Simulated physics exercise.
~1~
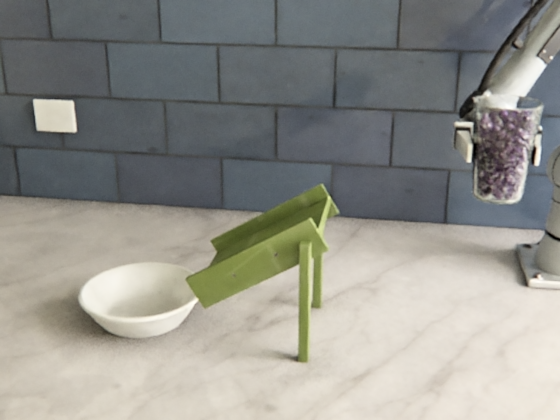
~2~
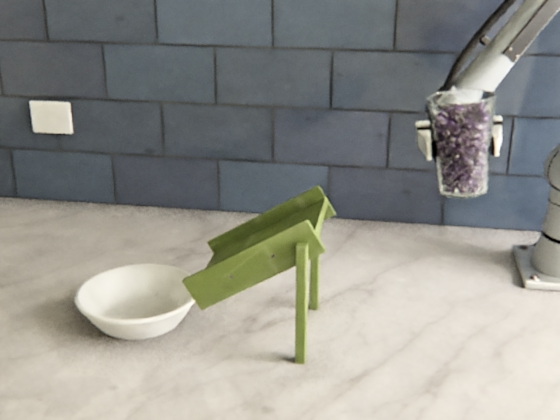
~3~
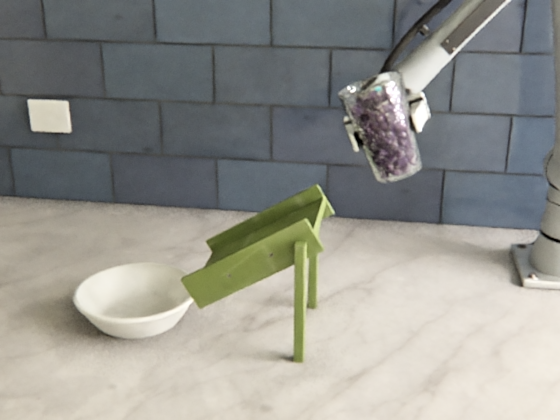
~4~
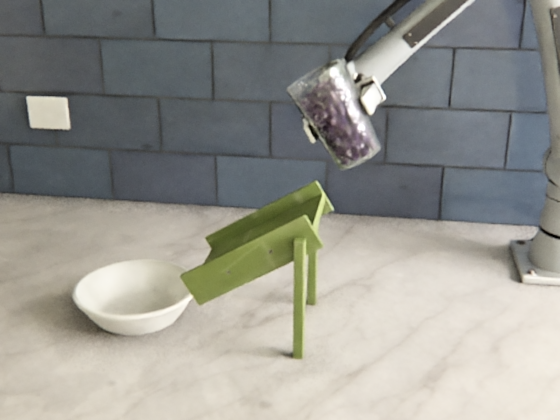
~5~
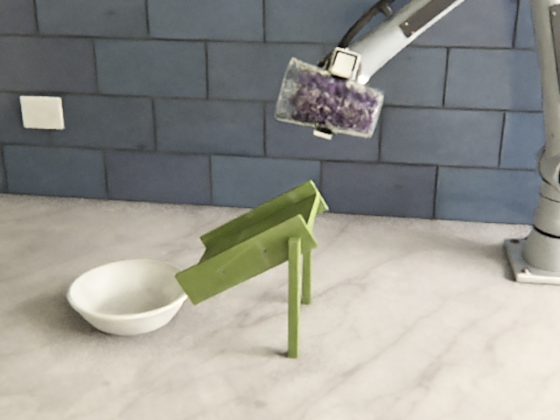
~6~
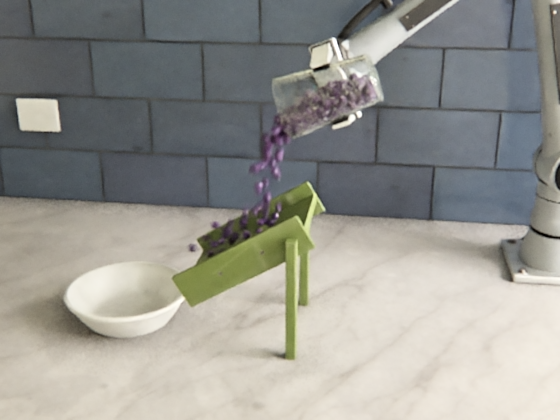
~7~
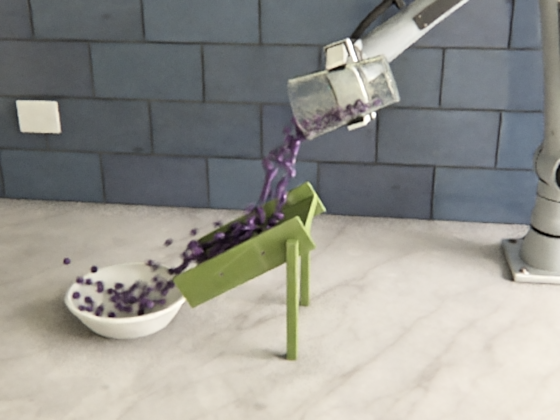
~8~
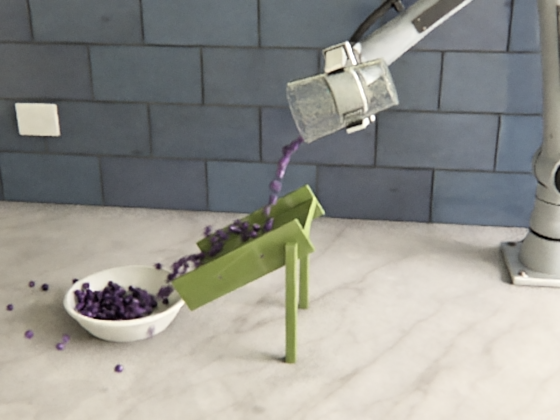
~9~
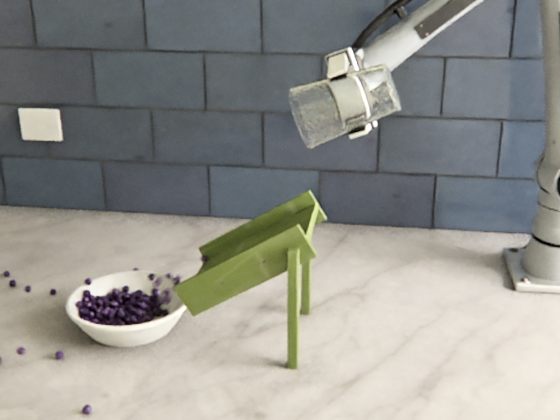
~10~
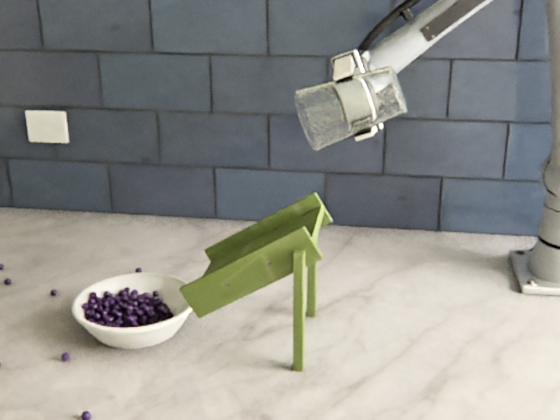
On a marble counter, a robot arm tips purple beads down a green chute, mostly into a bowl.
